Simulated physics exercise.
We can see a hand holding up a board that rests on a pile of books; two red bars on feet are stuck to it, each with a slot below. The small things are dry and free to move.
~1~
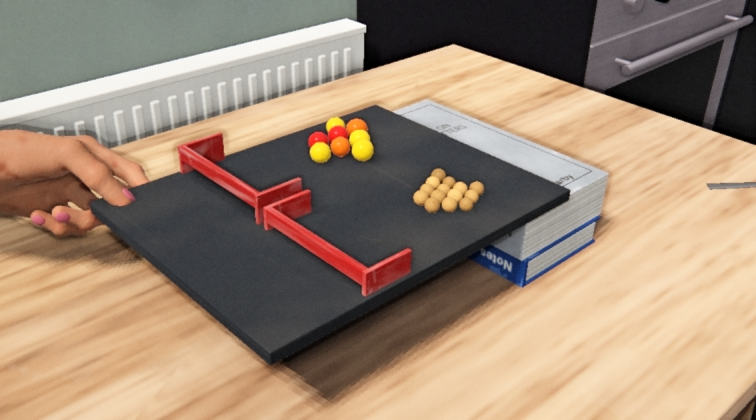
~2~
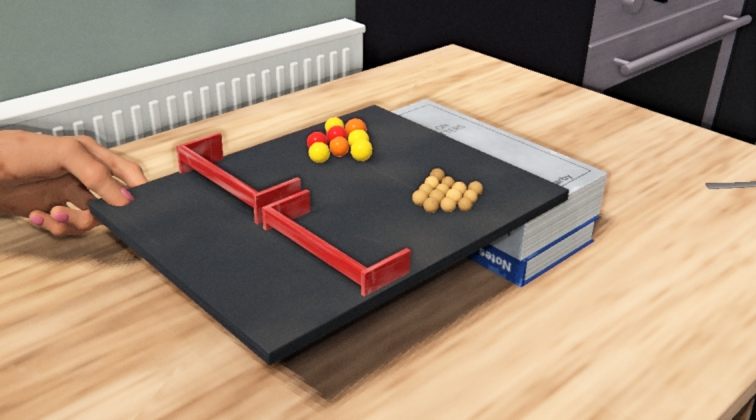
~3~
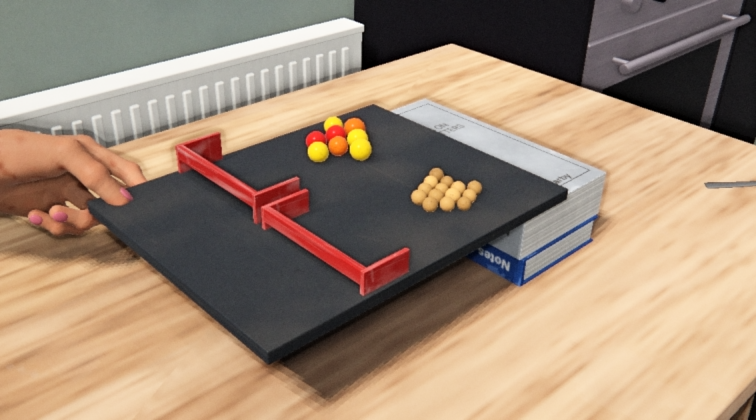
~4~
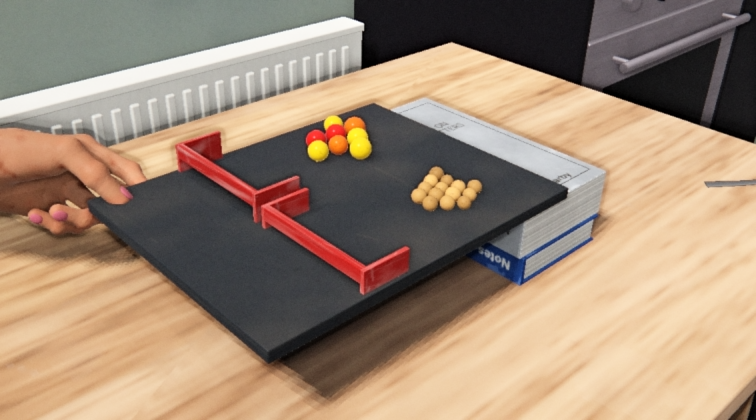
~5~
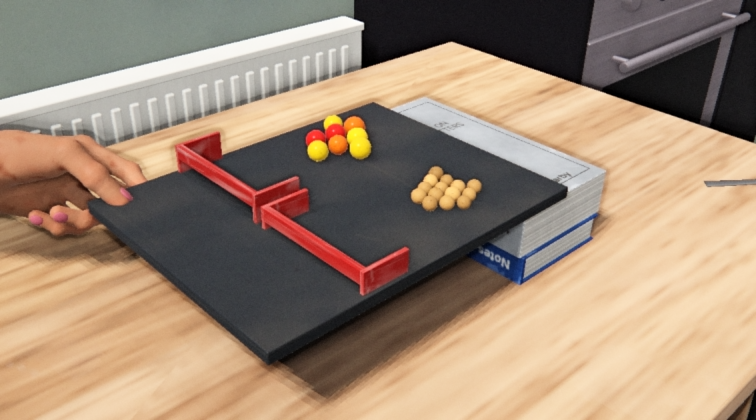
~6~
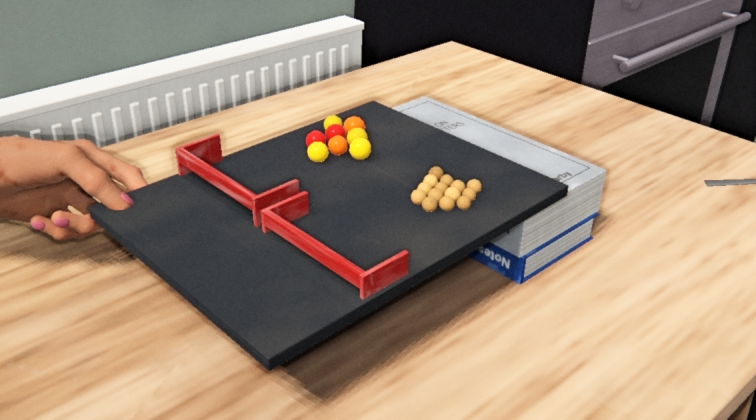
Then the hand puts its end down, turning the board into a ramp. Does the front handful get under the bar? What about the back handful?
One by one: The front handful is blocked; the back handful is blocked.
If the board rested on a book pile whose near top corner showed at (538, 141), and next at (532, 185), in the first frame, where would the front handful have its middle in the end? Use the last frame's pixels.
The centre would settle roughly at (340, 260) for the first try and roughly at (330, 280) for the second.
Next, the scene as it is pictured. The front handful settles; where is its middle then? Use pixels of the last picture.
Resting middle: Approx. (331, 297).
Then, 0.31 s later than the last frame, board sloping at 9°; front handful on its way down; back handful on its way down.
Then, 0.65 s later than the last frame, board sloping at 16°; front handful has reached its gate; back handful has reached its gate.
Then, 1.05 s later than the last frame, board resting at 16°; front handful has reached its gate; back handful has reached its gate.
When it is over, board resting at 16°; front handful gathered behind its gate; back handful gathered behind its gate.
